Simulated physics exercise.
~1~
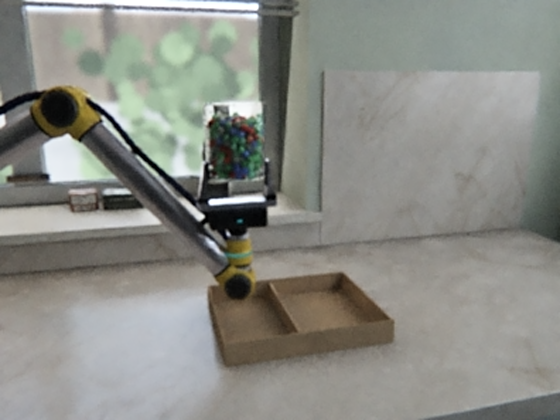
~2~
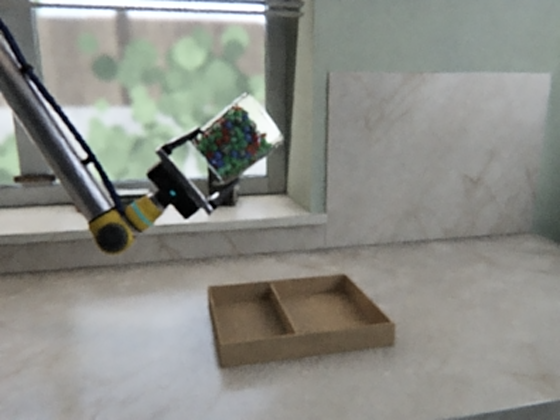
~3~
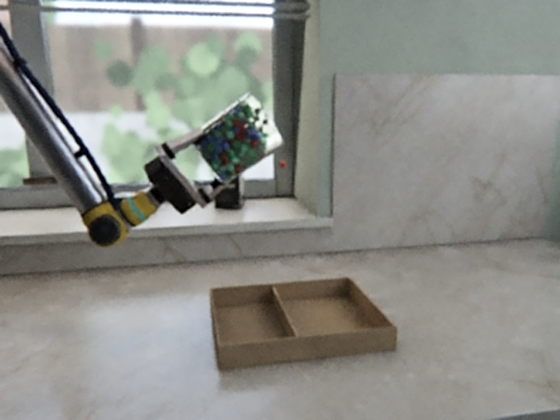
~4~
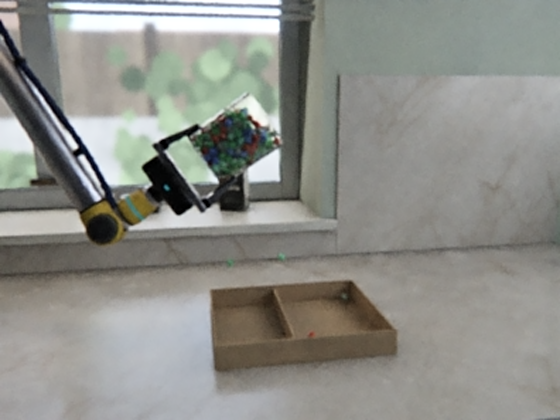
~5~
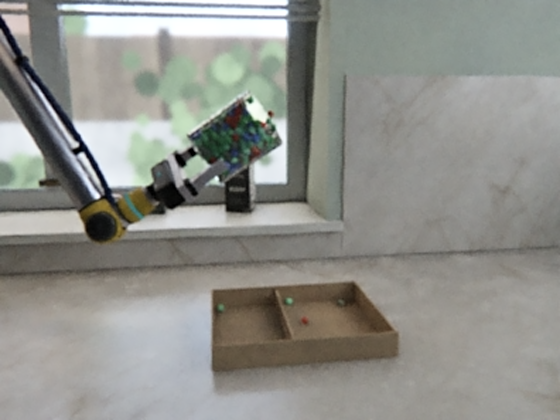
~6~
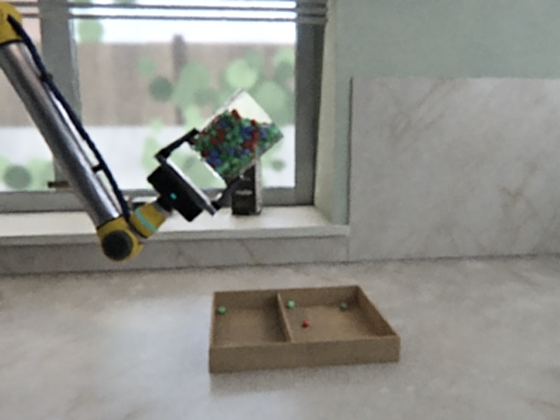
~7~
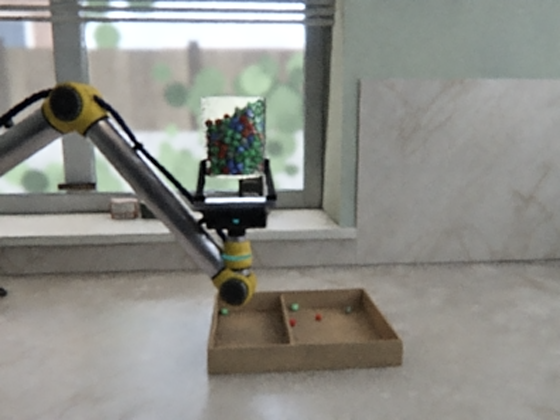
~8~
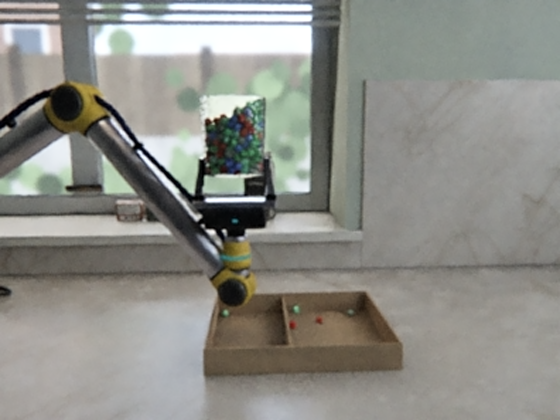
On a pale marble counter by a window, a robot arm tilted a clear beaker of colourful little balls to the right, dropping a few into a divided brown tray, then set it upright again above the tray, still nearly as full as before.
